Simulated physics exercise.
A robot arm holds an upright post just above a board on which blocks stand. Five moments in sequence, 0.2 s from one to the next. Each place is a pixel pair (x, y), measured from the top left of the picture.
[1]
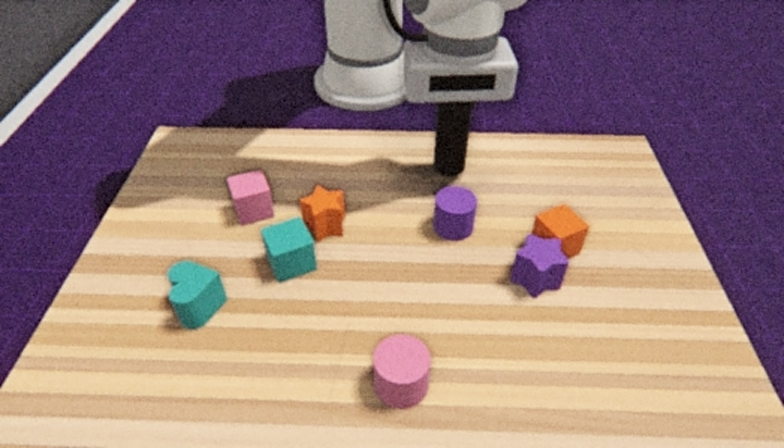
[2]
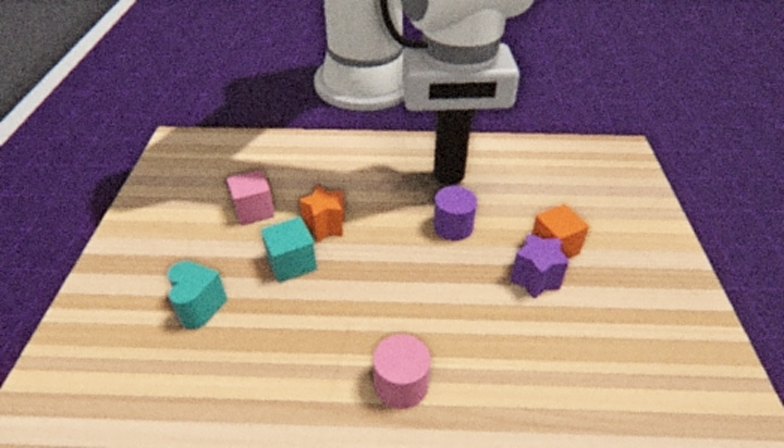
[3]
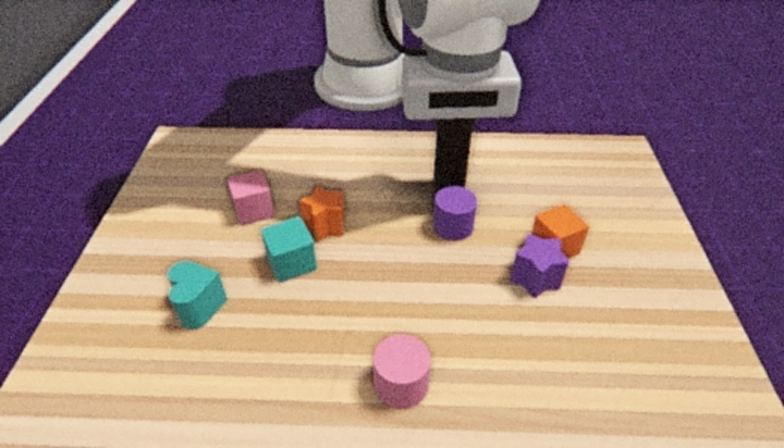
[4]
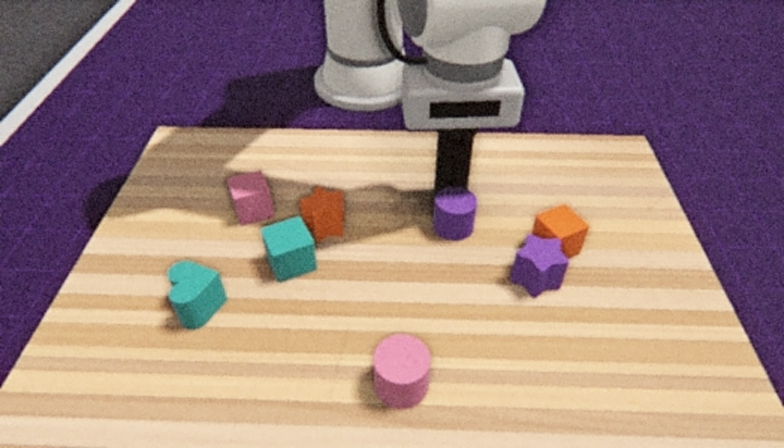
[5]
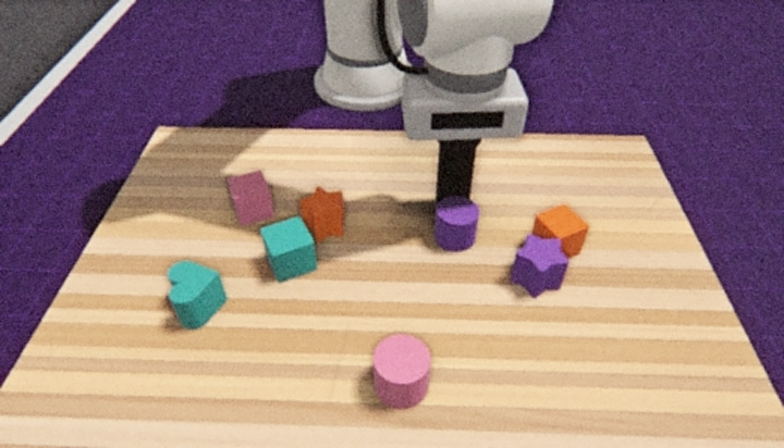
On a wooden board, a robot arm moves its black post forward and nudges the purple cylinder slightly.
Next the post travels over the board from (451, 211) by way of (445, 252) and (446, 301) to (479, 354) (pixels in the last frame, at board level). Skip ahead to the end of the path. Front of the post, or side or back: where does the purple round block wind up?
It will get left beside or behind the post.
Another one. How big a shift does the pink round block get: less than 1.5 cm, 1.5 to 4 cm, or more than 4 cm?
It moves less than 1.5 cm.
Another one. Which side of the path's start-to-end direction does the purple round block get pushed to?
To the left.
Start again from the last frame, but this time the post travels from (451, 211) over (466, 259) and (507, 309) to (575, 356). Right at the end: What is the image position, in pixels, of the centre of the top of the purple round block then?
Answer: (467, 294).
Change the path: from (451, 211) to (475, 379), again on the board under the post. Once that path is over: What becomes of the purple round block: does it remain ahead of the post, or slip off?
Ahead to the end.
What follows on the original path. One third of the way, post (446, 245); purple round block (466, 253).
Two thirds of the way, post (447, 294); purple round block (490, 293).
At the end, post (481, 347); pink round block in place; purple round block (531, 318).
